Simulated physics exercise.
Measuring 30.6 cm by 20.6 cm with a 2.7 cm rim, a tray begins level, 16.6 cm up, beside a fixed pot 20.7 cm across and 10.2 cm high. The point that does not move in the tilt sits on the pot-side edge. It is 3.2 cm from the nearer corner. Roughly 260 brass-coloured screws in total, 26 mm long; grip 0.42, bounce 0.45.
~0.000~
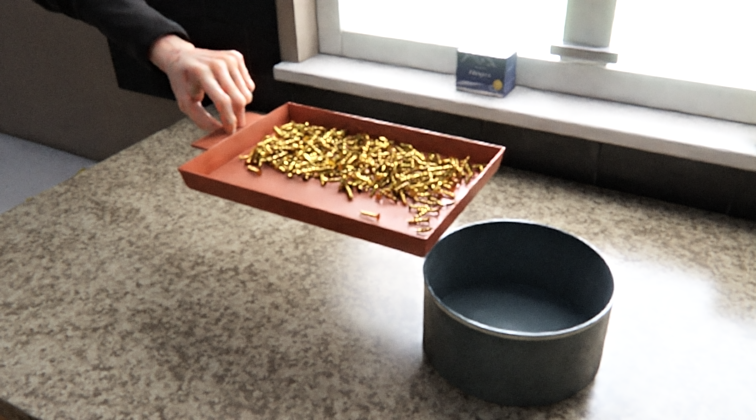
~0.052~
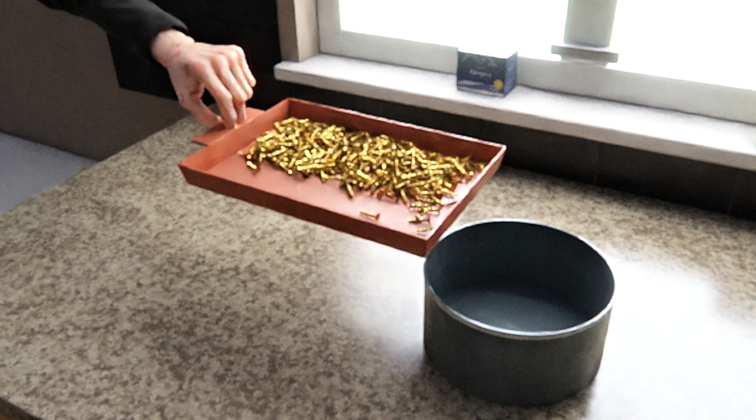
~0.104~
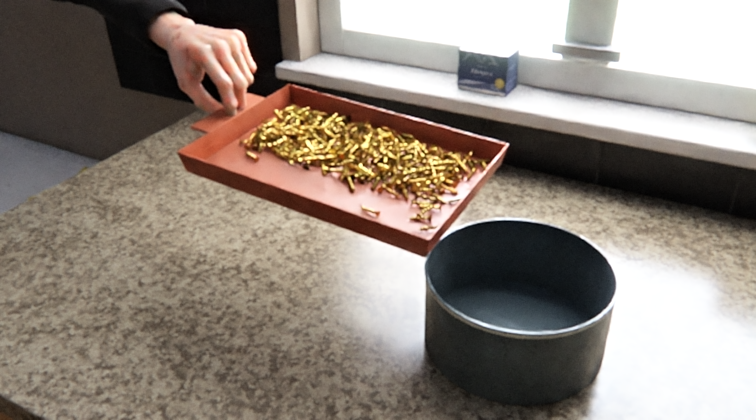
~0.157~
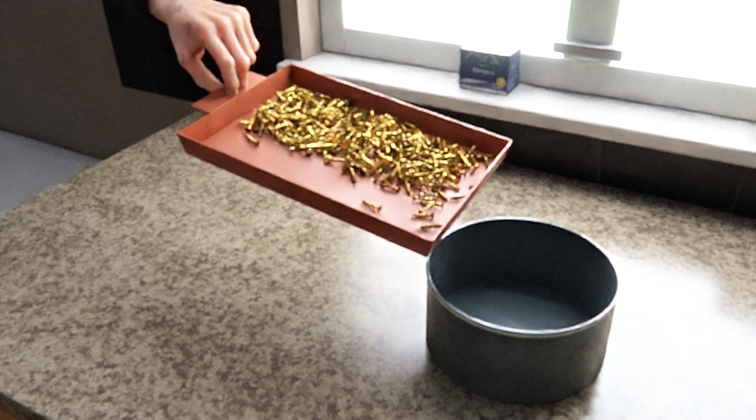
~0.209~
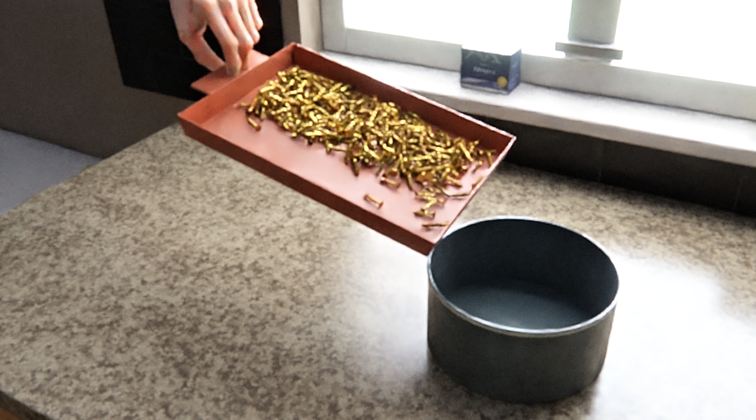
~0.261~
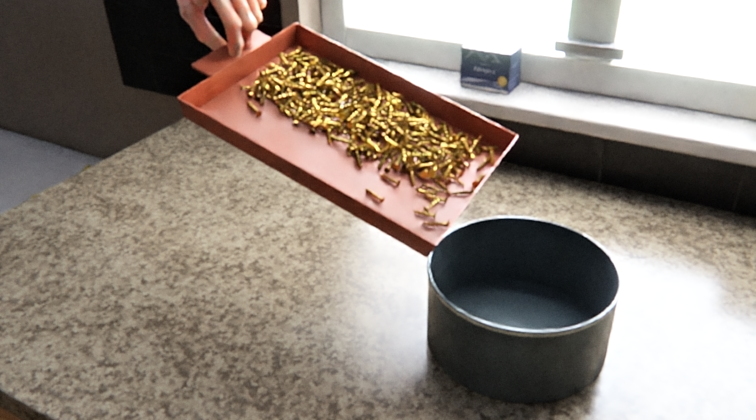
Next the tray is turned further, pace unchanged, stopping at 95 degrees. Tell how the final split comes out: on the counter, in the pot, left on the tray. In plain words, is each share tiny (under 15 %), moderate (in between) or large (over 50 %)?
Counter: A notable amount. Pot: The main share. Tray: A slight amount.
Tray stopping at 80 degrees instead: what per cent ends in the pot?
It would land at about 50 percent.
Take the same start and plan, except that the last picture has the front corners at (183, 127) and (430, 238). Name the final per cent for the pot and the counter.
Pot 25; counter 75.
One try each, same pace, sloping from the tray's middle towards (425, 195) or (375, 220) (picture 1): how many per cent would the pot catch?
Near 95 and 10 percent, in that order.
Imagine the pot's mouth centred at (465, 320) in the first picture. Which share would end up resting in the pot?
About 90 per cent.
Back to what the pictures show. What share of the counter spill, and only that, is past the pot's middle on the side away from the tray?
Around 70 per cent, give or take.
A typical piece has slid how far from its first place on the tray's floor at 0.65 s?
12 cm.
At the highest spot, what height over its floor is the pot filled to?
Roughly 2.5 cm up.
After 0.65 s, tilt 56 degrees; the tray holds 100 %, the pot 0 %.
Then, at 0.91 s, tilt 80 degrees; the tray holds 45 %, the pot 20 %.
After 1.28 s, tilt 95 degrees; the tray holds 5 %, the pot 55 %.
At rest (2.3 s), counter 40 %, pot 60 %, tray 0 %.
